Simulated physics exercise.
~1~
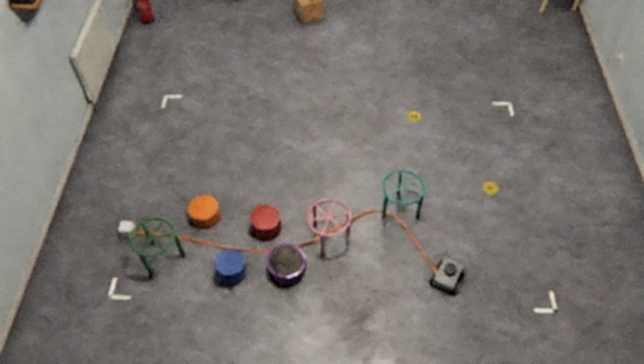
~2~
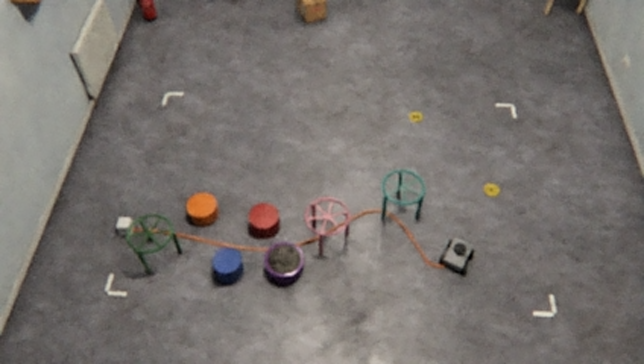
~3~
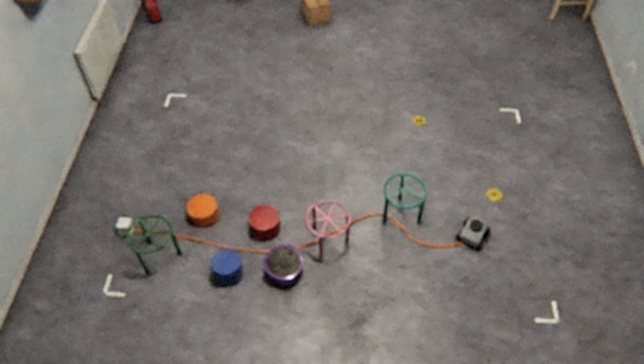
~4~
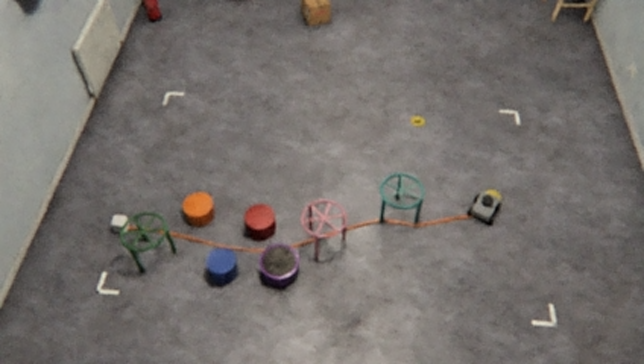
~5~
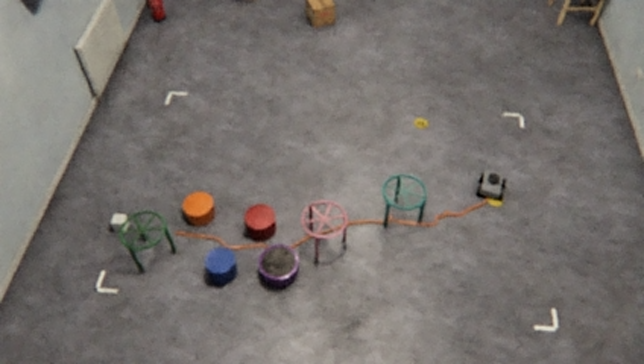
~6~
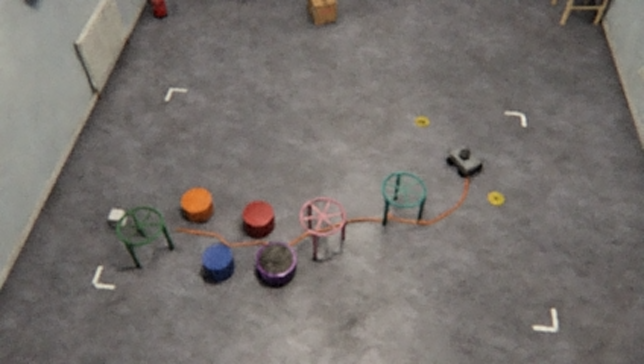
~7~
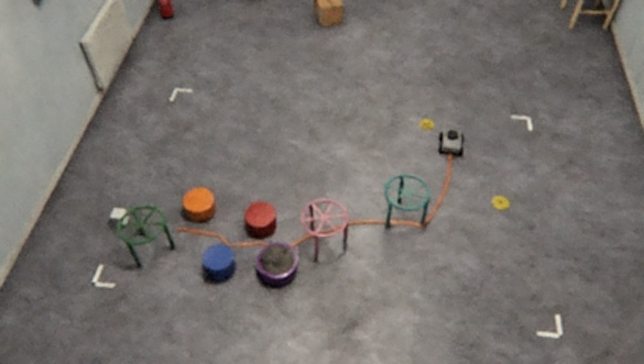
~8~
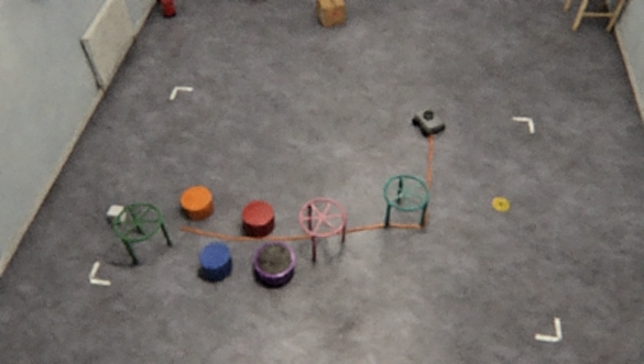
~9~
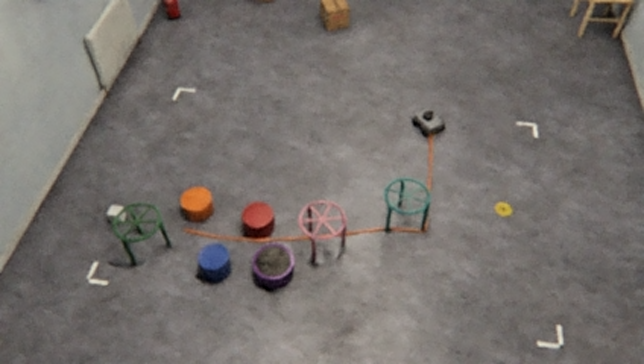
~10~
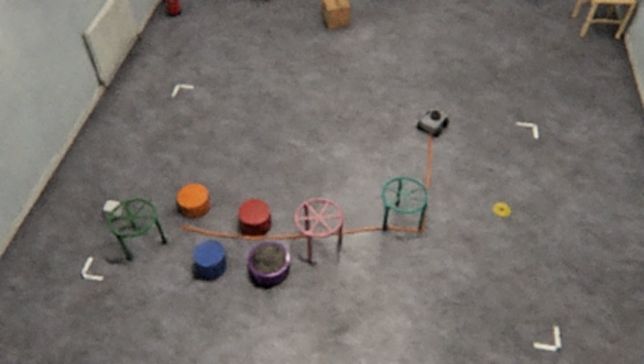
A small dark cart rolls slowly up and to the right across a grey floor, trailing an orange lead that winds back among stools and round tubs to the left. It reaches the yellow mark on the right, and the lead draws nearly straight behind it. The cart then turns and heads up and to the left toward a second yellow mark, pulling the lead against the teal stool, where it bends sharply. Near the green stool, the lead's far end comes away from the small white box. The cart stops at the second mark, with the stools and tubs still standing in place.
